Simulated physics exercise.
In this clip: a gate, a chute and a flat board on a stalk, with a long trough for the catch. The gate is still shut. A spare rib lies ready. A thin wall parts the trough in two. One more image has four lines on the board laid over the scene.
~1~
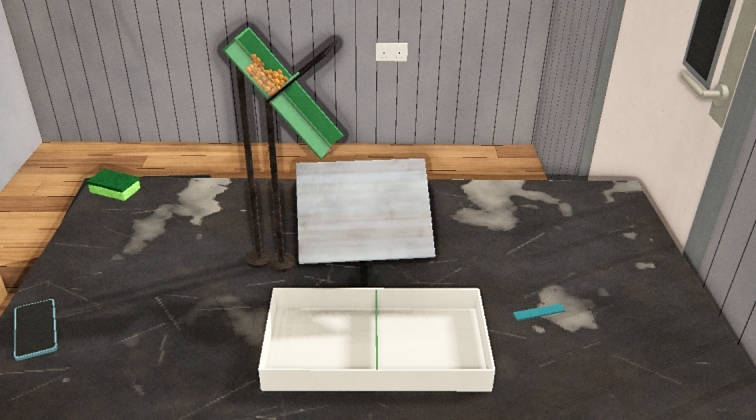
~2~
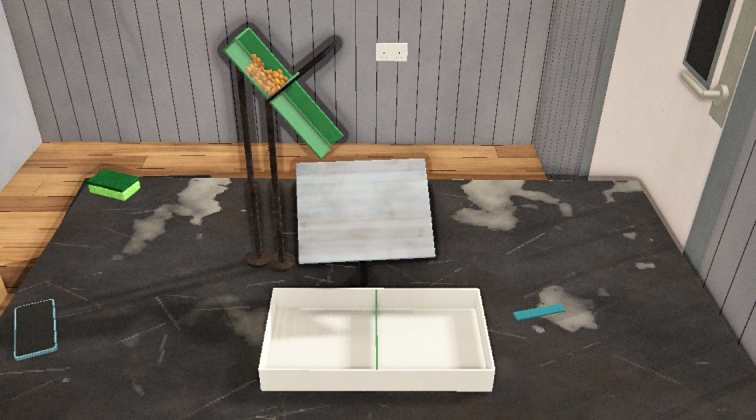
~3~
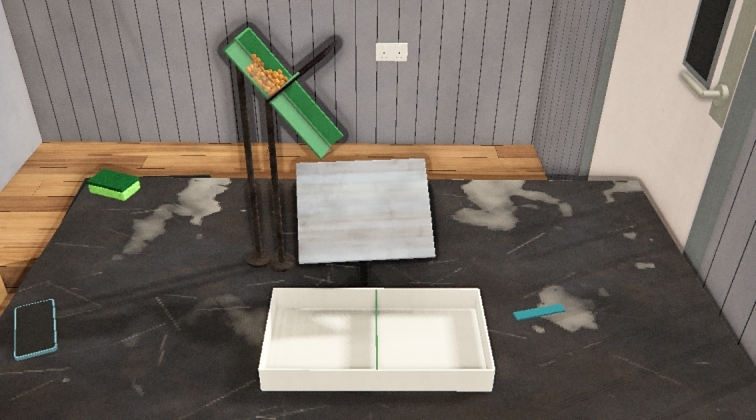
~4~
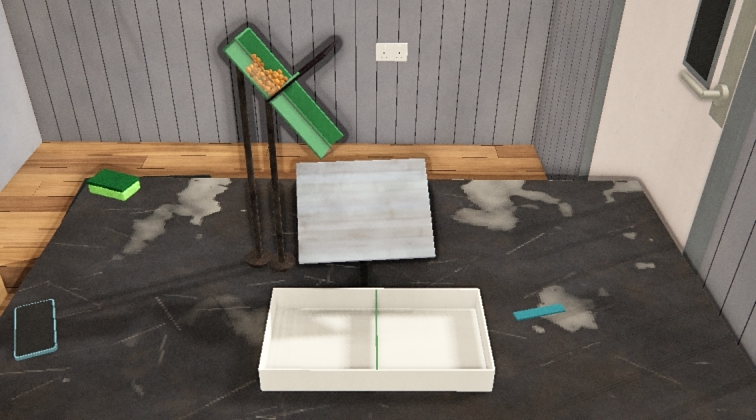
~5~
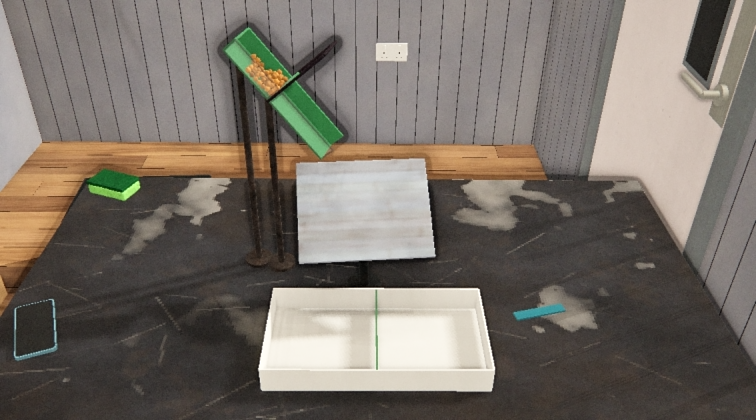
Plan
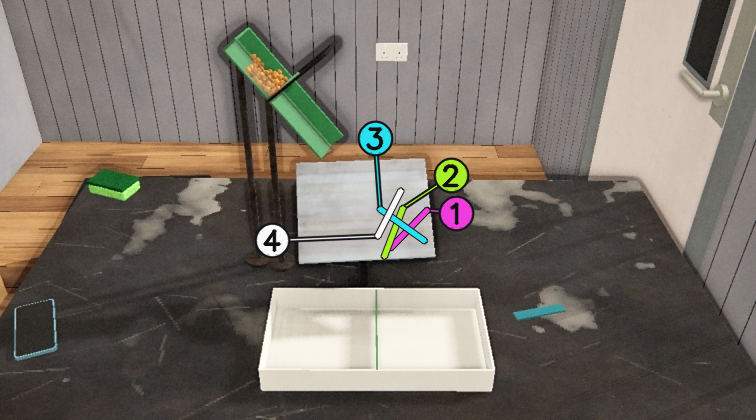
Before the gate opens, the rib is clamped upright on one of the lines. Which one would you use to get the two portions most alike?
Use line 1.
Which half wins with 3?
More lands on the right.
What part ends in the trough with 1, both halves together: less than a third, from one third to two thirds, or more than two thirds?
More than two thirds.
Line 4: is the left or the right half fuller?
Left.
On the marked copy, line 1 from (427, 210) to (391, 247); line 2 from (402, 208) to (384, 256); line 3 from (380, 209) to (424, 240); line 4 from (400, 191) to (377, 236).
Choosing 1, of what is caught, roughly half in the left half, roughly half in the right.
Choosing 2, of what is caught, the larger part in the left half, roughly a quarter in the right.
Choosing 3, of what is caught, about a tenth in the left half, the larger part in the right.
Choosing 4, of what is caught, the larger part in the left half, roughly a quarter in the right.
